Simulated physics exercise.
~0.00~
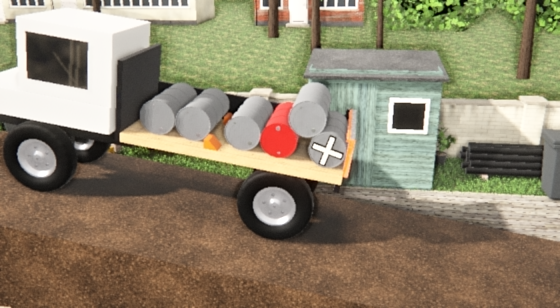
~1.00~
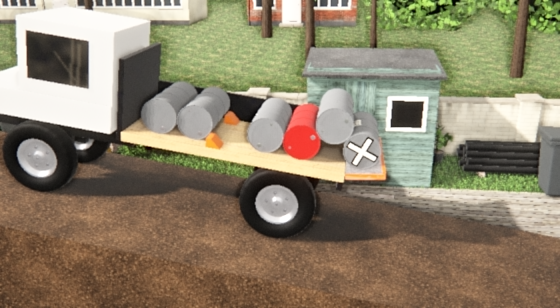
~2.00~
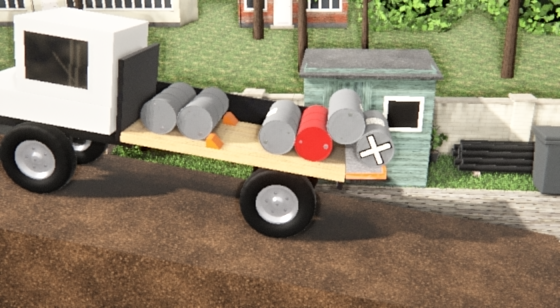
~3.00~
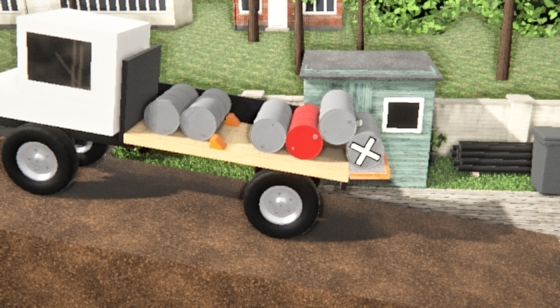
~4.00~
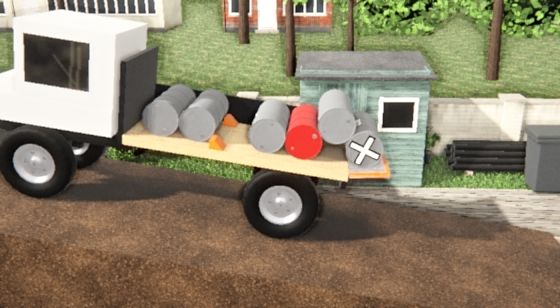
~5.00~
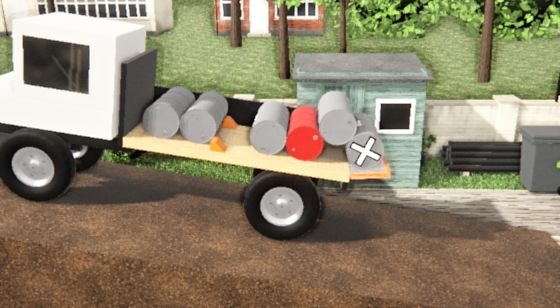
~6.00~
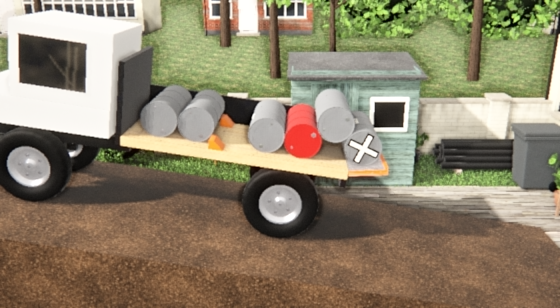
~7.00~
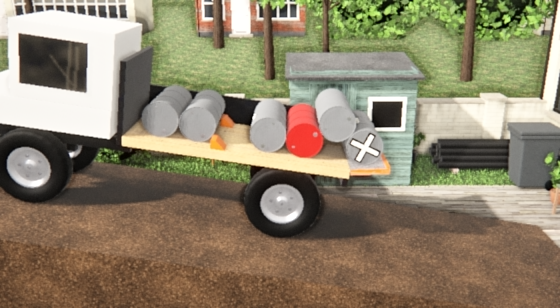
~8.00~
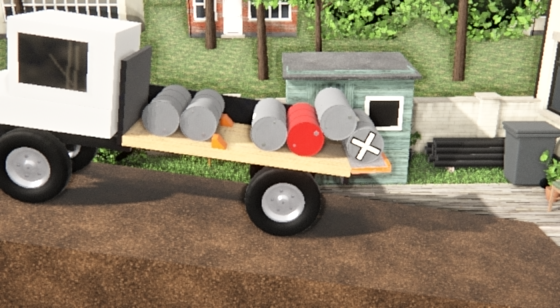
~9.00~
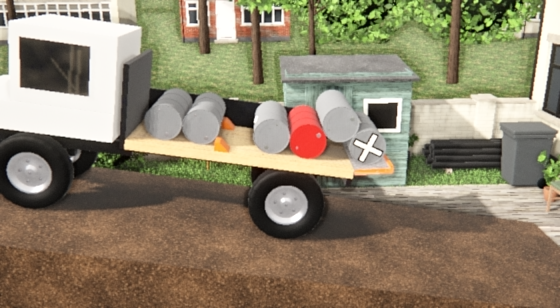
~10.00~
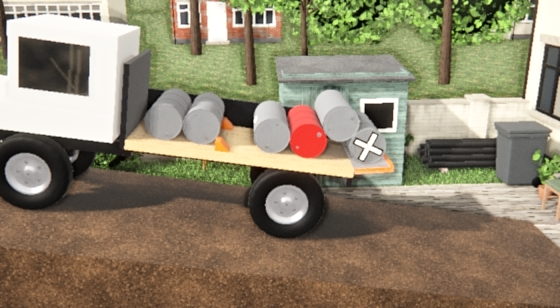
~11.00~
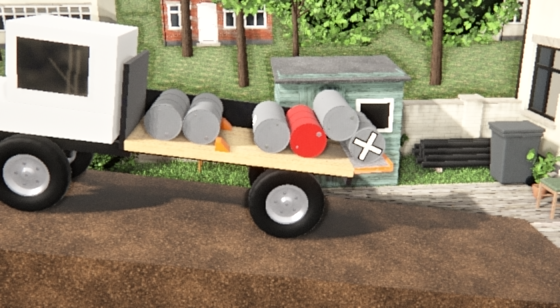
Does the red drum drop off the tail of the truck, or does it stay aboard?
The red drum stays aboard, coming to rest on the bed among the grey drums.
